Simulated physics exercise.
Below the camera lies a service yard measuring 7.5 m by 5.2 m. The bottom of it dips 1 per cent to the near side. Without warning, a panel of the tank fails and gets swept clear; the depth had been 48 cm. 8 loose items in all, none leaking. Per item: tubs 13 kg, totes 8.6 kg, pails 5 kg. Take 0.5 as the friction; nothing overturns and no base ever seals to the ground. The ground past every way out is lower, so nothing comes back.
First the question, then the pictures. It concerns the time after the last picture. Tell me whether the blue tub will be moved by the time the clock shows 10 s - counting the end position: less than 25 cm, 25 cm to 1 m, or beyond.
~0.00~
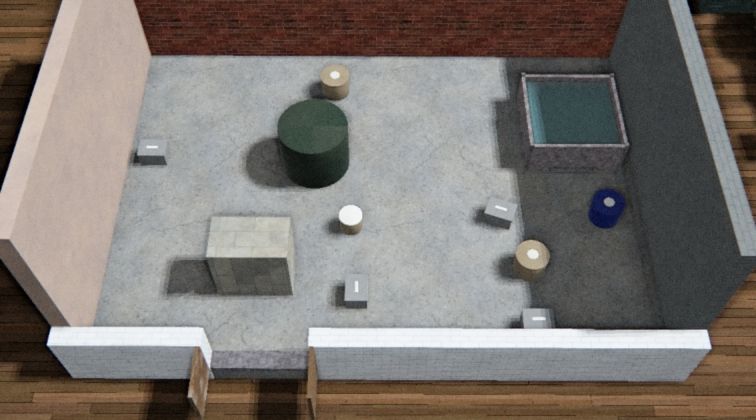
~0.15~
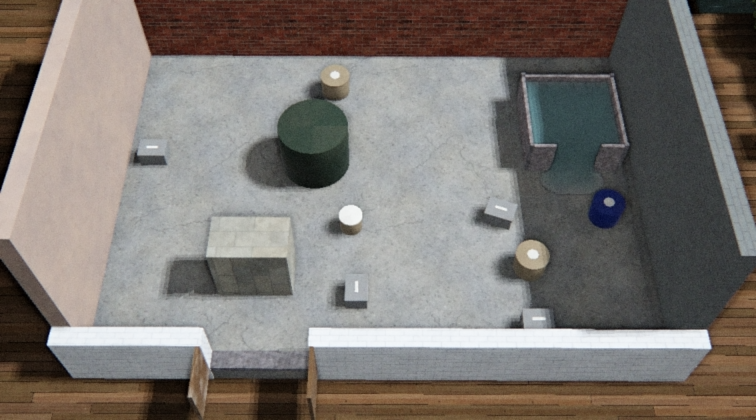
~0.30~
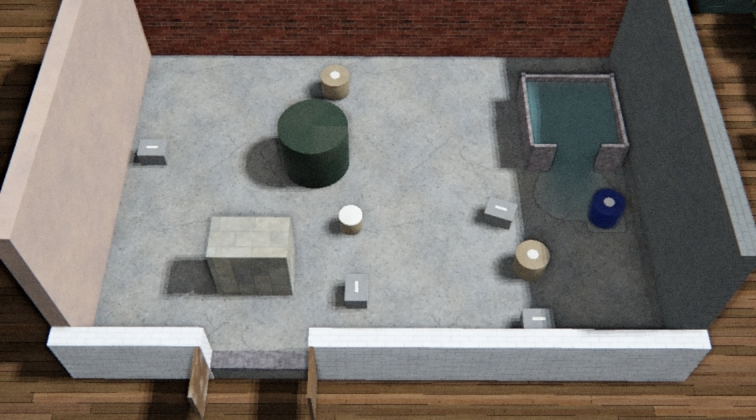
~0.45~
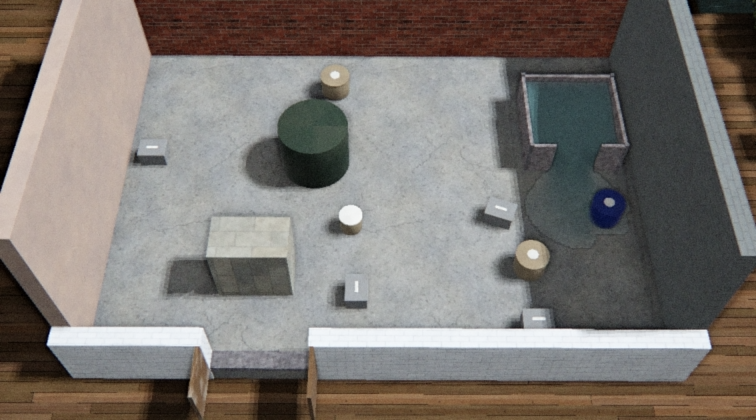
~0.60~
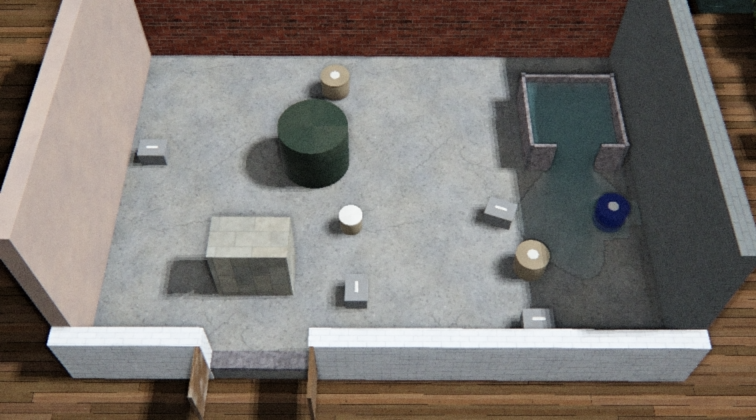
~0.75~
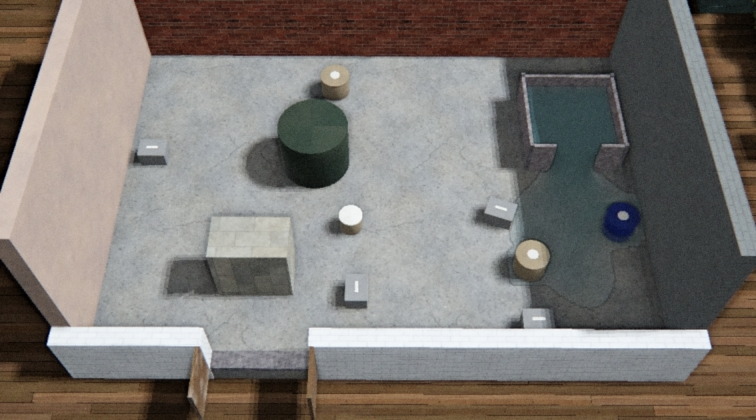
Long shift.
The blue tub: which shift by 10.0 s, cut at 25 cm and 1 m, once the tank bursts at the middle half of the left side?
After that, the blue tub hardly moves.
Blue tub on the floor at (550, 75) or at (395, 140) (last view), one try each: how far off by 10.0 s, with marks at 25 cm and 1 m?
Run 1: It remains nearly still. Run 2: It remains nearly still.
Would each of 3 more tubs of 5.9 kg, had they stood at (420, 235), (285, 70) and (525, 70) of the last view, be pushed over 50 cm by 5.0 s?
From first to last: Does not reach it, does not reach it, does not reach it.
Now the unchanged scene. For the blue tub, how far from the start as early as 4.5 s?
Around 200 centimetres.
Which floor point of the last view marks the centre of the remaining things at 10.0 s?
Centred roughly on (353, 232).
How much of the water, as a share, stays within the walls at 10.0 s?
Somewhere near 96 percent, give or take.
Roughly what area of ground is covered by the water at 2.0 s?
Somewhere around 10.0 m2, roughly.
After 2.0 s the blue tub is near (648, 319), 1.9 m from its start, afloat; 0 of 8 are out; 2 afloat.
After 4.5 s the blue tub is near (508, 287), 2.0 m from its start, afloat; 0 of 8 are out; 1 afloat.
After 7.0 s the blue tub is near (448, 271), 2.6 m from its start, aground; 0 of 8 are out; 0 afloat.
After 10.0 s the blue tub is near (448, 271), 2.6 m from its start, aground; 0 of 8 are out; 0 afloat.
